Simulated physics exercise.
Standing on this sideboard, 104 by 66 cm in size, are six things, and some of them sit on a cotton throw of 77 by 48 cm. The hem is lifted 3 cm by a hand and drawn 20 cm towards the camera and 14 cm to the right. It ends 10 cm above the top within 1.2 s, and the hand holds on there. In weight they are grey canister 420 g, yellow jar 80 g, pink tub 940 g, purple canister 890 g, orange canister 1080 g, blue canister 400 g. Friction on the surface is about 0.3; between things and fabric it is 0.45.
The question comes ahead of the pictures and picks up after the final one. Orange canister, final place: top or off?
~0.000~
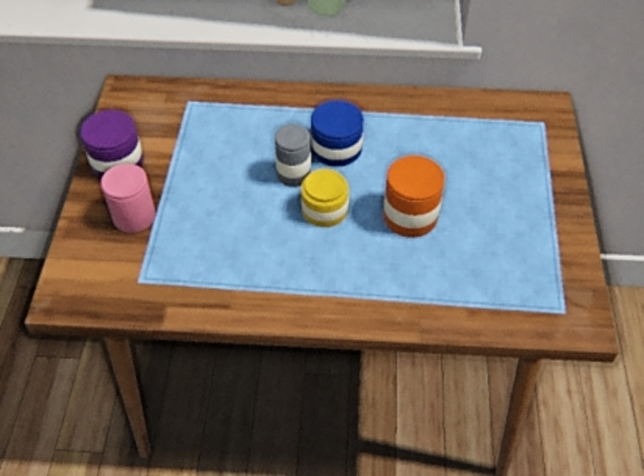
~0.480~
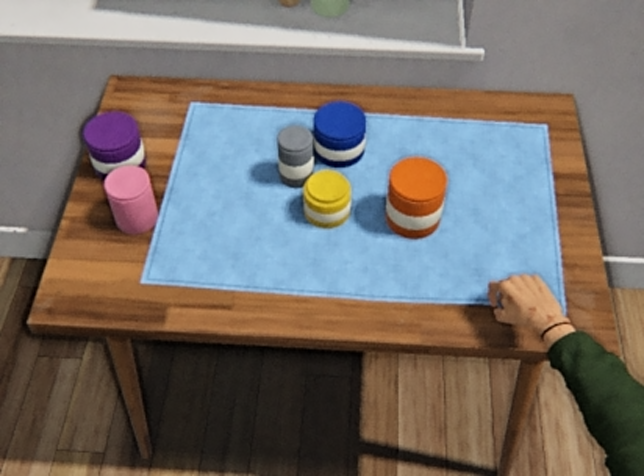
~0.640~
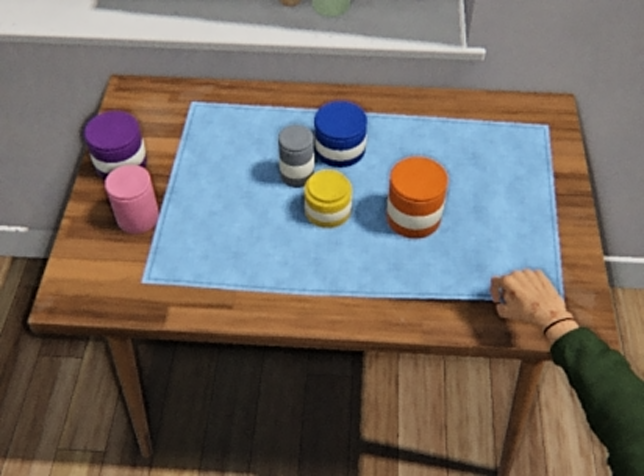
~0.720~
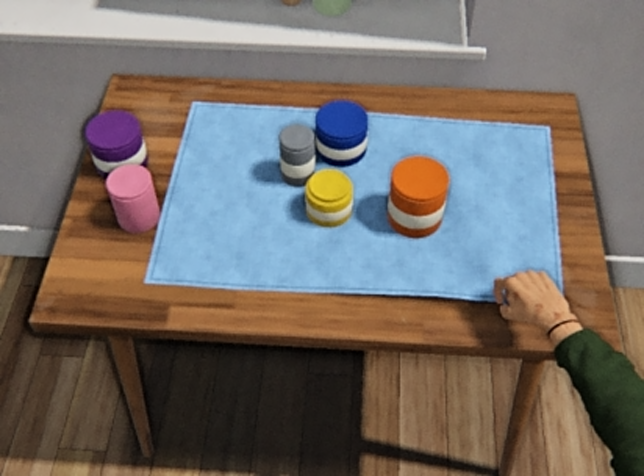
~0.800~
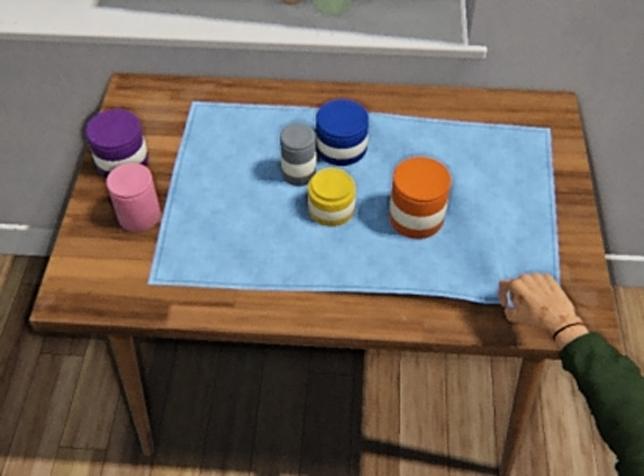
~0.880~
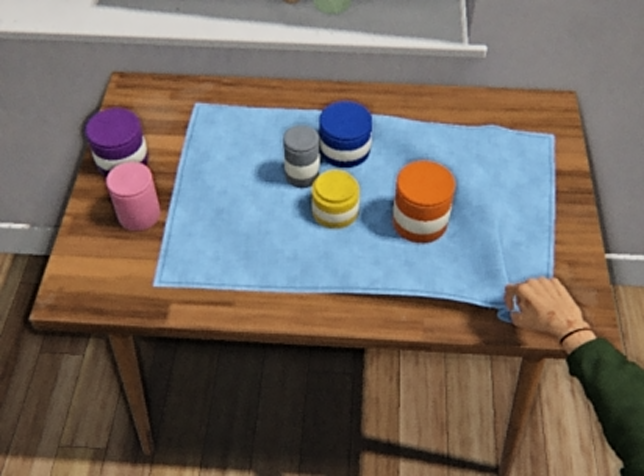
Top.
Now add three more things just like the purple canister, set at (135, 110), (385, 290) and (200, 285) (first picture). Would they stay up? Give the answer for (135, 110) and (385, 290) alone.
Log, listed order - kept / lost.
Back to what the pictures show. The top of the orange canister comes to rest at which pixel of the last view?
Near (522, 284).
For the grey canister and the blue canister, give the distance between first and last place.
Grey canister 25 centimetres, blue canister 25 centimetres.
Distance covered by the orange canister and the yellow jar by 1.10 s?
I'd put the orange canister at some 10 centimetres and the yellow jar at some 8 centimetres.
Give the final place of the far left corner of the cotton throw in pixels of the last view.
Roughly (267, 164).
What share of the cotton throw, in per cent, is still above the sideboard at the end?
About 65 per cent.
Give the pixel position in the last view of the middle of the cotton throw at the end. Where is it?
Near (445, 284).
After 1.1 s, 100 % of the cotton throw is still over the top; orange canister 9 cm off its start, blue canister 9 cm off its start, yellow jar 9 cm off its start.
After 1.3 s, 90 % of the cotton throw is still over the top; orange canister 17 cm off its start, blue canister 16 cm off its start, yellow jar 16 cm off its start.
After 1.6 s, 75 % of the cotton throw is still over the top; orange canister 25 cm off its start at (510, 268), blue canister 23 cm off its start at (419, 186), yellow jar 23 cm off its start at (409, 261).
After 1.8 s, 65 % of the cotton throw is still over the top; orange canister 28 cm off its start, blue canister 26 cm off its start, yellow jar 26 cm off its start.
After 3.4 s, 65 % of the cotton throw is still over the top; orange canister 28 cm off its start at (522, 284), yellow jar 27 cm off its start at (423, 277), blue canister 27 cm off its start at (430, 197), grey canister 26 cm off its start at (382, 218).
